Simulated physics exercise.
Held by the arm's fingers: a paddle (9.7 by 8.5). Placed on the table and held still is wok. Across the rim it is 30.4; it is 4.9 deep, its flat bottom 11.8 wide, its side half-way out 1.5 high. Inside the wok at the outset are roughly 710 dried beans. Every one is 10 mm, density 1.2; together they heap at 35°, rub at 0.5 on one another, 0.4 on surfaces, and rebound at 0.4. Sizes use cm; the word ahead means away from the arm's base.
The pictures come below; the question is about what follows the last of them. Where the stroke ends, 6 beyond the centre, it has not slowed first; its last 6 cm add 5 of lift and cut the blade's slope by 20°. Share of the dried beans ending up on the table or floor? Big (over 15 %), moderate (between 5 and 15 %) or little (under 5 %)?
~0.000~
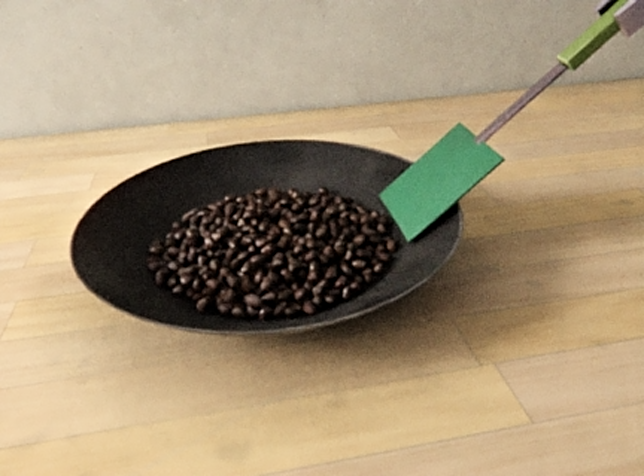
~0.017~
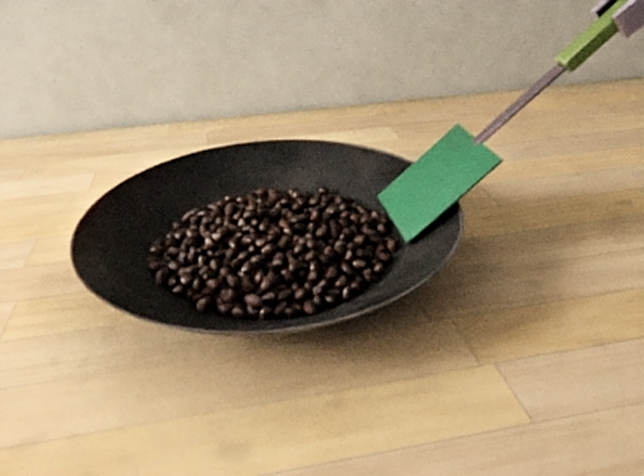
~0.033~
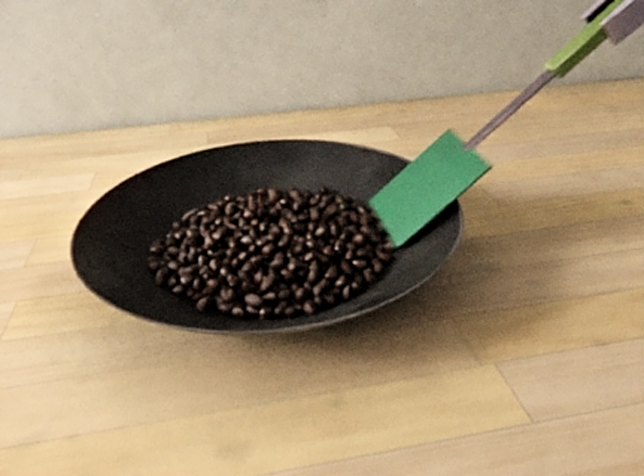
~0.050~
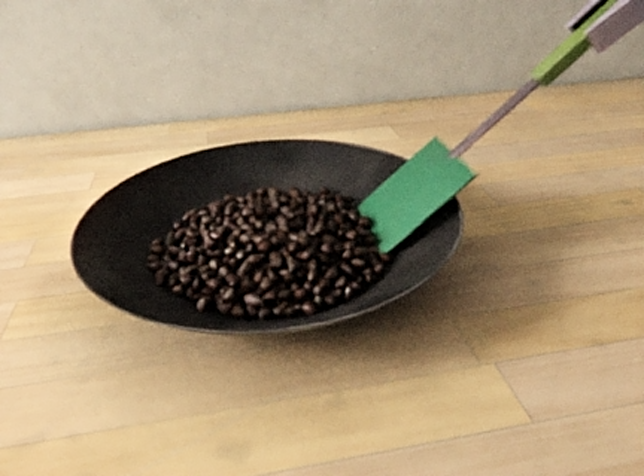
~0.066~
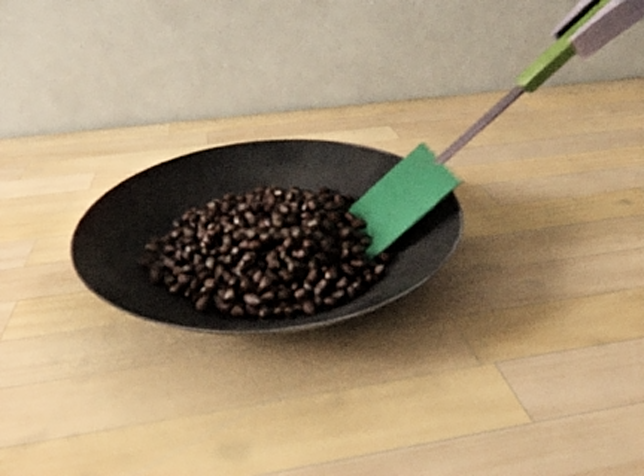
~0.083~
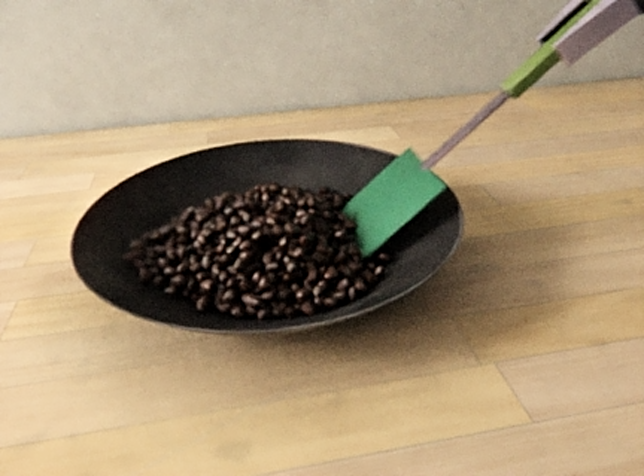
The share is little.
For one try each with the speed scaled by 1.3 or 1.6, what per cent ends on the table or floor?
Around 5 per cent and around 10 per cent.
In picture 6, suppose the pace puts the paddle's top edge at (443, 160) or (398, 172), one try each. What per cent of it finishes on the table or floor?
Around 0 per cent, then around 10 per cent.
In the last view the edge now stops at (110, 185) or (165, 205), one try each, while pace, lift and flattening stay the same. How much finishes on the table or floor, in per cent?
I'd say some 25 per cent, then some 10 per cent.
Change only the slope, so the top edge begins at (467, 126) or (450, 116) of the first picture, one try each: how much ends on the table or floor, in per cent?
Close to 5 and 0 percent respectively.
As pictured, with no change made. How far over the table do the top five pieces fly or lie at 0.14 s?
Height: Approx. 5 cm.
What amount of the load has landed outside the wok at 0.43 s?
Fraction noted: Close to 2 per cent.
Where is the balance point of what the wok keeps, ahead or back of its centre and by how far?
What stays is shifted forward by around 5.5 cm.
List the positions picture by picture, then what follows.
In the first picture, the paddle top edge at (481, 139), sloping 41°; upper third of the load around (273, 236), from x 155 to 390, top at y 190; 714 in the wok.
In the second picture, the paddle top edge at (479, 140), sloping 41°; upper third of the load around (274, 236), from x 155 to 395, top at y 190.
In the third picture, the paddle top edge at (469, 146), sloping 41°; upper third of the load around (274, 236), from x 155 to 390, top at y 190.
In the fourth picture, the paddle top edge at (455, 154), sloping 41°; upper third of the load around (273, 235), from x 155 to 385, top at y 190.
In the fifth picture, the paddle top edge at (441, 160), sloping 41°; upper third of the load around (269, 233), from x 145 to 385, top at y 190.
In the sixth picture, the paddle top edge at (427, 166), sloping 41°; upper third of the load around (260, 232), from x 130 to 385, top at y 185; 714 in the wok.
After 0.14 s, sloping 41°, highest piece 5 above the table; 714 in the wok.
After 0.20 s, sloping 33°, highest piece 6 above the table; 714 in the wok.
After 0.43 s, sloping 21°, highest piece 6 above the table; 698 in the wok, 14 on the table or floor, 2 on the blade or in flight.
After 1.48 s, sloping 21°, highest piece 6 above the table; 696 in the wok, 18 on the table or floor.
In the end, 696 in the wok, 18 on the table or floor. That is 3 % on the table or floor.
